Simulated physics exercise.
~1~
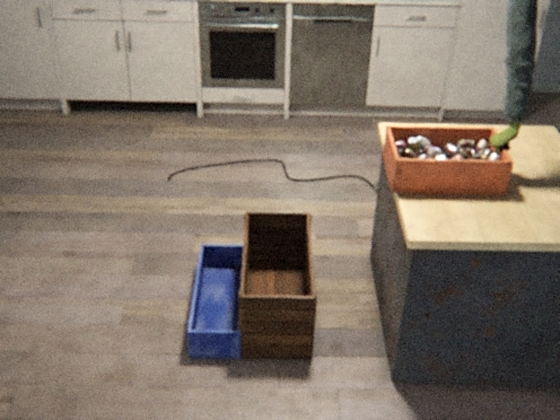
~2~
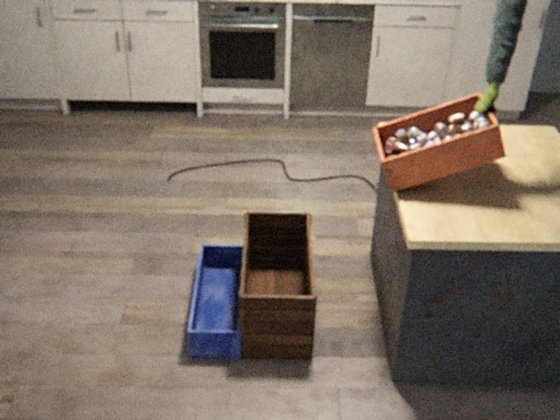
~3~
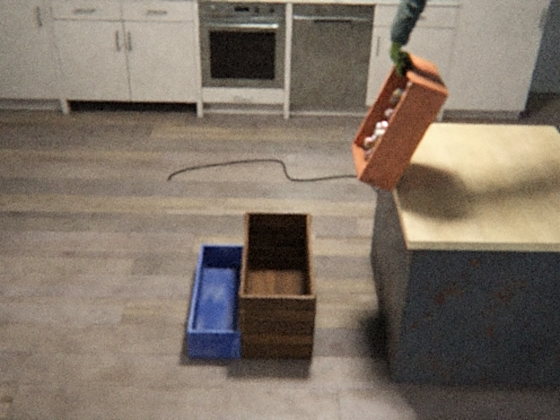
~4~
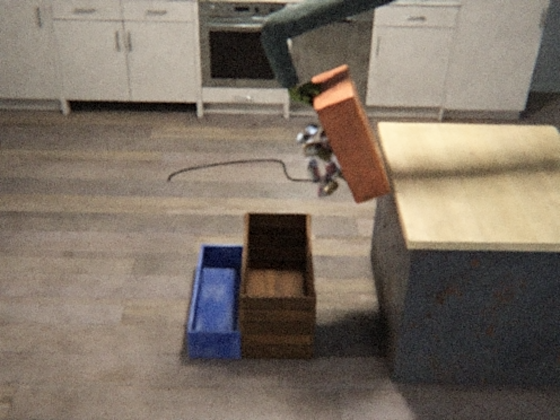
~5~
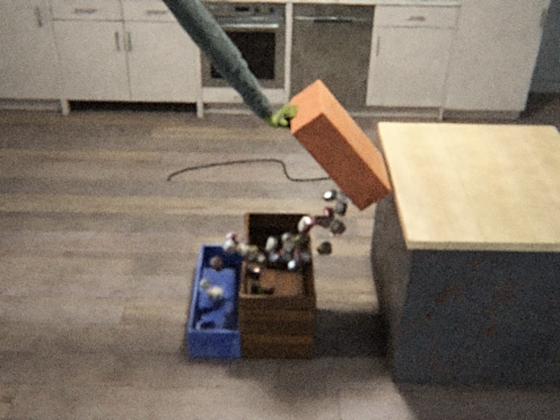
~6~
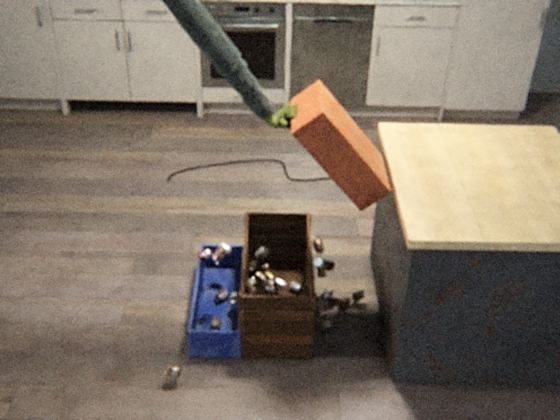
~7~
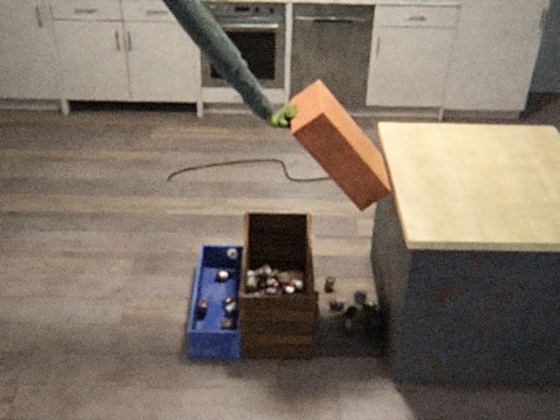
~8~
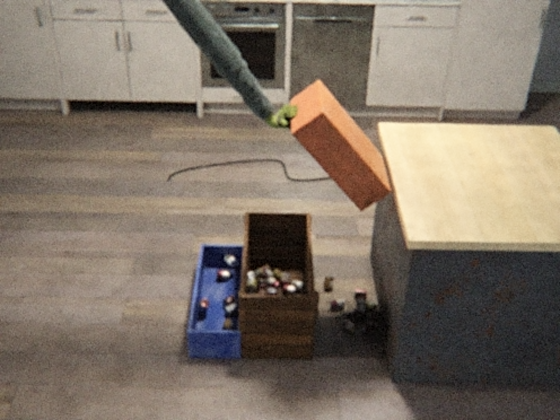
In a kitchen, a robotic arm tips an orange box, spilling cans into two containers and onto the floor.
